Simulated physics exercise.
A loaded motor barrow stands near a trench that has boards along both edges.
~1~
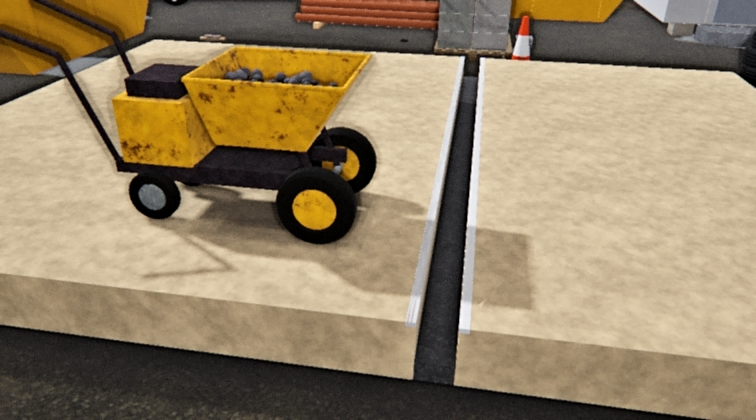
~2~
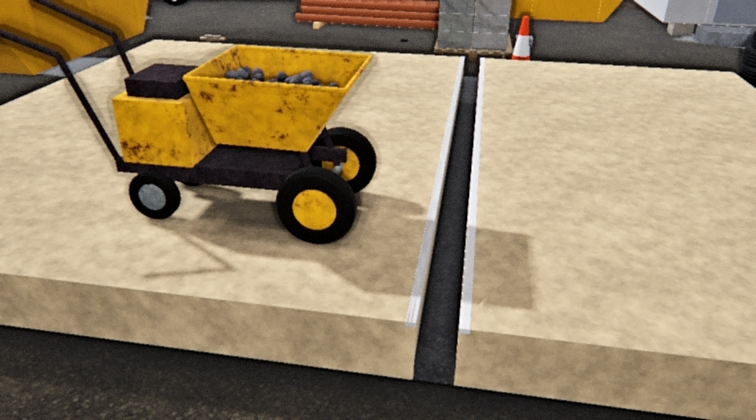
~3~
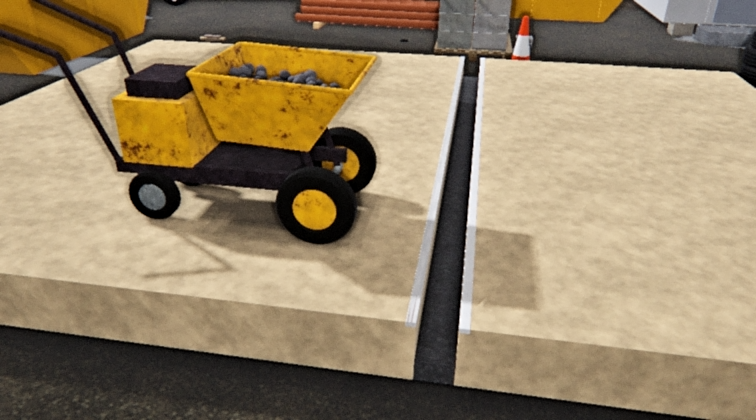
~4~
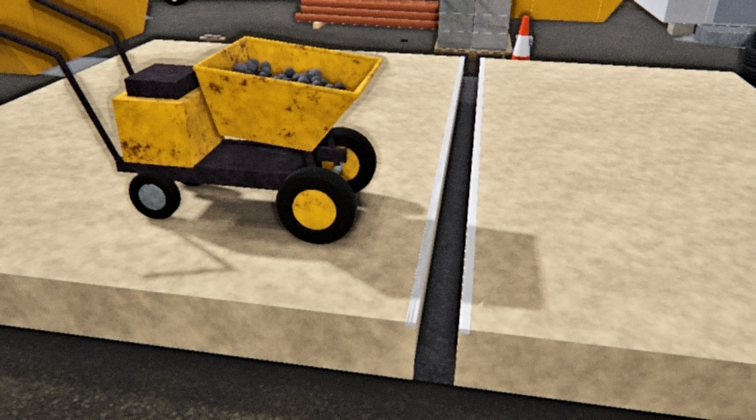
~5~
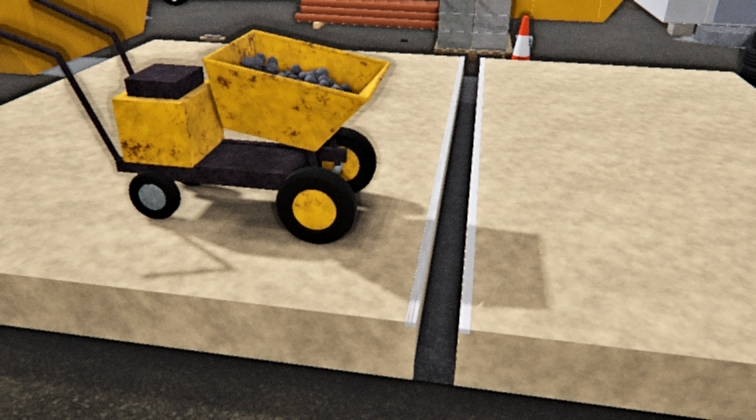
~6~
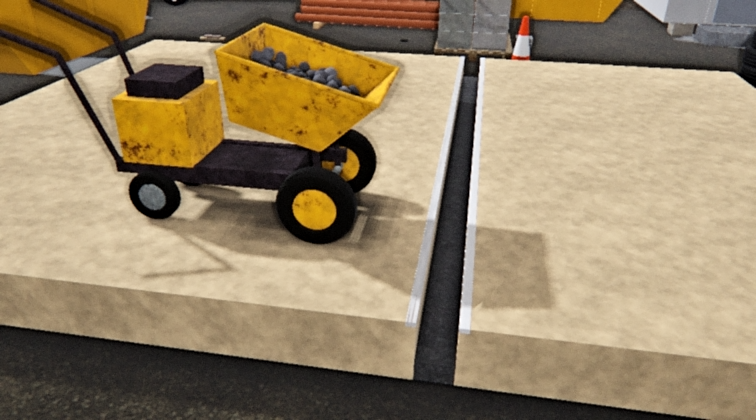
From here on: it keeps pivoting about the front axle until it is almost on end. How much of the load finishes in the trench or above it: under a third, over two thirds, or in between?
In between, a third to two thirds.
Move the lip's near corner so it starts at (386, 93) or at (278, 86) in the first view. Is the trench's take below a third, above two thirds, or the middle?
The first stop gives less than a third, while the second gives one to two thirds.
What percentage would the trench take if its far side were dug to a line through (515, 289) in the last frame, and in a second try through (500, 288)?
Lab note: Case 1 around 100 %, case 2 90 %.
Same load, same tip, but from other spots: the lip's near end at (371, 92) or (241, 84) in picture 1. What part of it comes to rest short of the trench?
Position 1: Near 0 %; position 2: Near 70 %.
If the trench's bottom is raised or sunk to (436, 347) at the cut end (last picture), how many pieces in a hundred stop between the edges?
Estimated share: Approx. 50 %.
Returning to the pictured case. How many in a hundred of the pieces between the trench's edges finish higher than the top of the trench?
10 per cent or thereabouts.
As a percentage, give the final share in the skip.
Close to 0 per cent, give or take.
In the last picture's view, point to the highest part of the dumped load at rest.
Close to (497, 212).
Soon, skip tipped steeply; all in the skip.
A while on, skip tipped right over; most in the skip; a small part in or heaped over the trench; a small part beyond it; a stray few falling.
Towards the end, skip tipped right over; a small part in the skip; about a third in or heaped over the trench; about half beyond it.
Finally, skip tipped right over; about half in or heaped over the trench; about half beyond it.
